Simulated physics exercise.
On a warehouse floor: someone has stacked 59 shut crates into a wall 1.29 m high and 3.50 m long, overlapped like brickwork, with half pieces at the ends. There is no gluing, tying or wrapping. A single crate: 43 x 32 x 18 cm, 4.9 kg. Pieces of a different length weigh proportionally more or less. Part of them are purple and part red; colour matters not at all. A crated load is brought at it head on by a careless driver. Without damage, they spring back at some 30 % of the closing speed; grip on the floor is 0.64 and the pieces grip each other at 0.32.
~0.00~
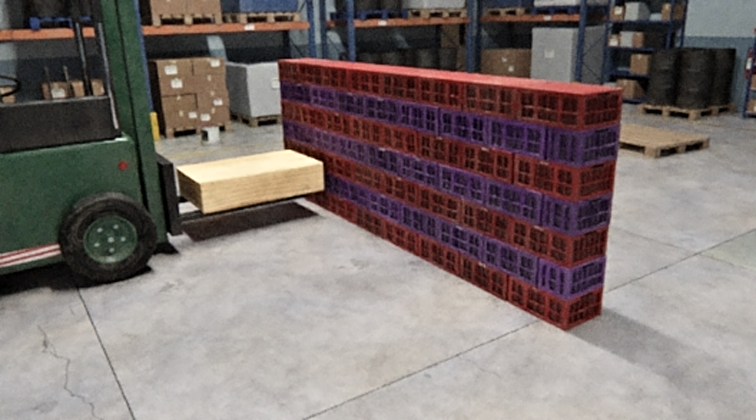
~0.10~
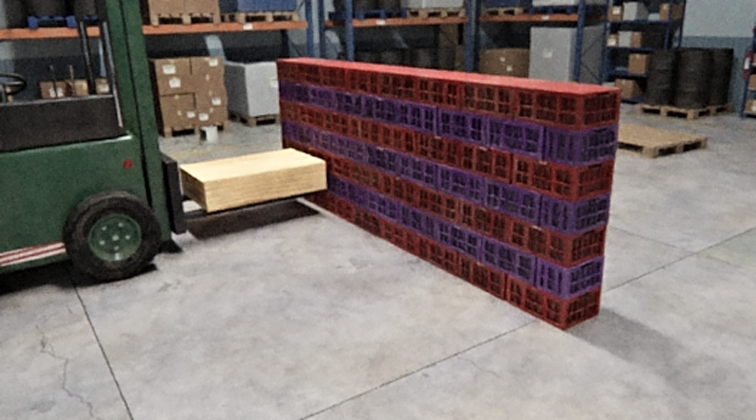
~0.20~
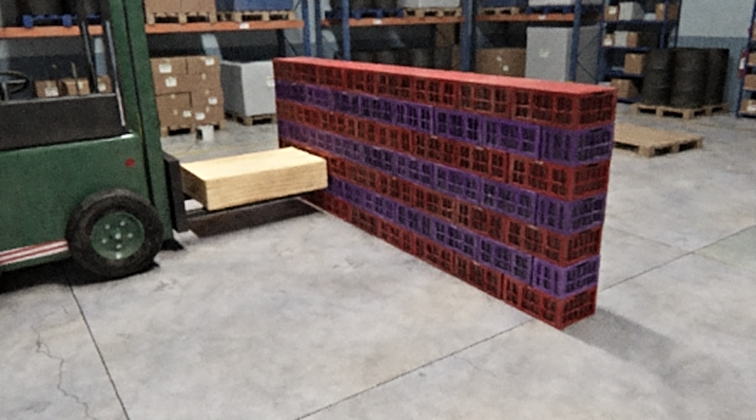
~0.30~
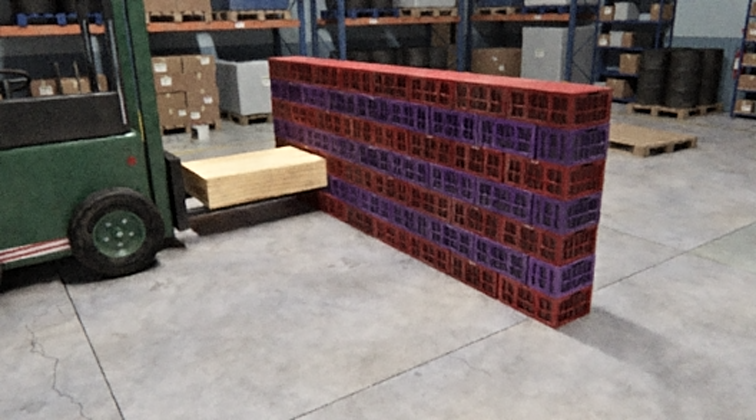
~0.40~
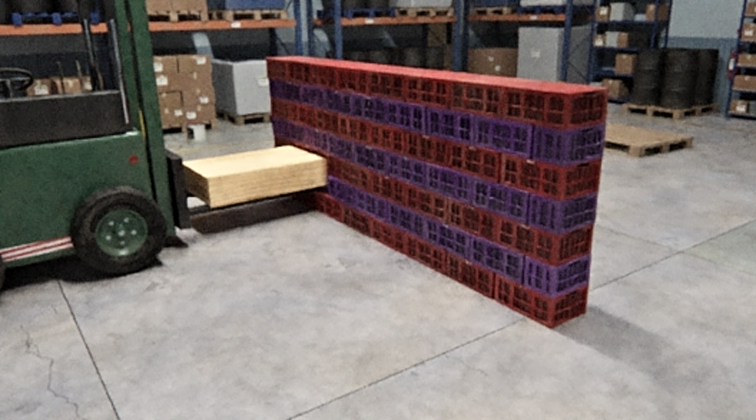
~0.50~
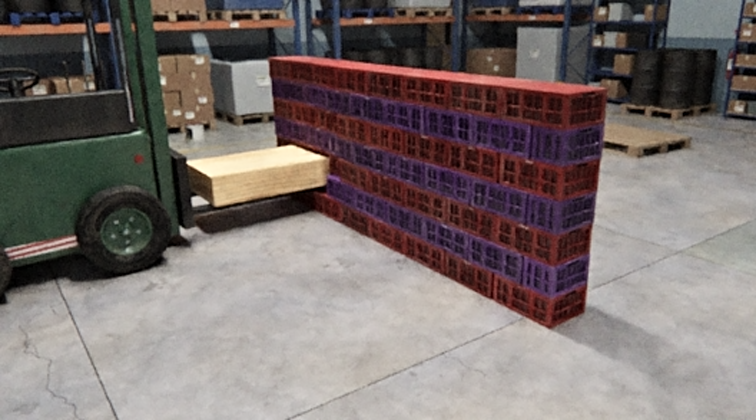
Green forklift creeping right with a pale wooden load, meeting a wall of red and purple crates and shifting some slightly.
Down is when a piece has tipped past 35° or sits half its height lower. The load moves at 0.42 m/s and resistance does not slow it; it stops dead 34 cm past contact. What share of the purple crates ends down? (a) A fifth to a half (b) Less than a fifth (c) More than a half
The answer is a.
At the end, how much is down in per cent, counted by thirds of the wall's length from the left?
In percent, the thirds read 80 on the left, 40 in the middle and 0 on the right.
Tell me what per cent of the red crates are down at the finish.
Colour red - 40 percent down at the end.
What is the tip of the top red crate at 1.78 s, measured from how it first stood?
Rotation: Approx. 0°.
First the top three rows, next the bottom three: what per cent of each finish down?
From above it's 60%, from below it's 20%.
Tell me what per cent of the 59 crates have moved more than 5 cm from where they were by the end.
That comes to 40 in a hundred.
By 0.88 s, none of the 27 purple crates down (0 of 59 in all colours); top purple crate moved 24 cm.
By 1.32 s, 6 of the 27 purple crates down (12 of 59 in all colours); top purple crate tilted 22°, 8 cm lower.
By 1.78 s, 11 of the 27 purple crates down (23 of 59 in all colours); top purple crate tilted 67°, 74 cm lower.
By 2.36 s, 11 of the 27 purple crates down (23 of 59 in all colours); top purple crate upside down.
When it is over (4.5 s), 11 of the 27 purple crates down (23 of 59 in all colours); top purple crate upside down; top red crate unmoved. That is 41 per cent. In pixels of the last frame, middles, top purple crate near (522, 174), top red crate near (553, 105).
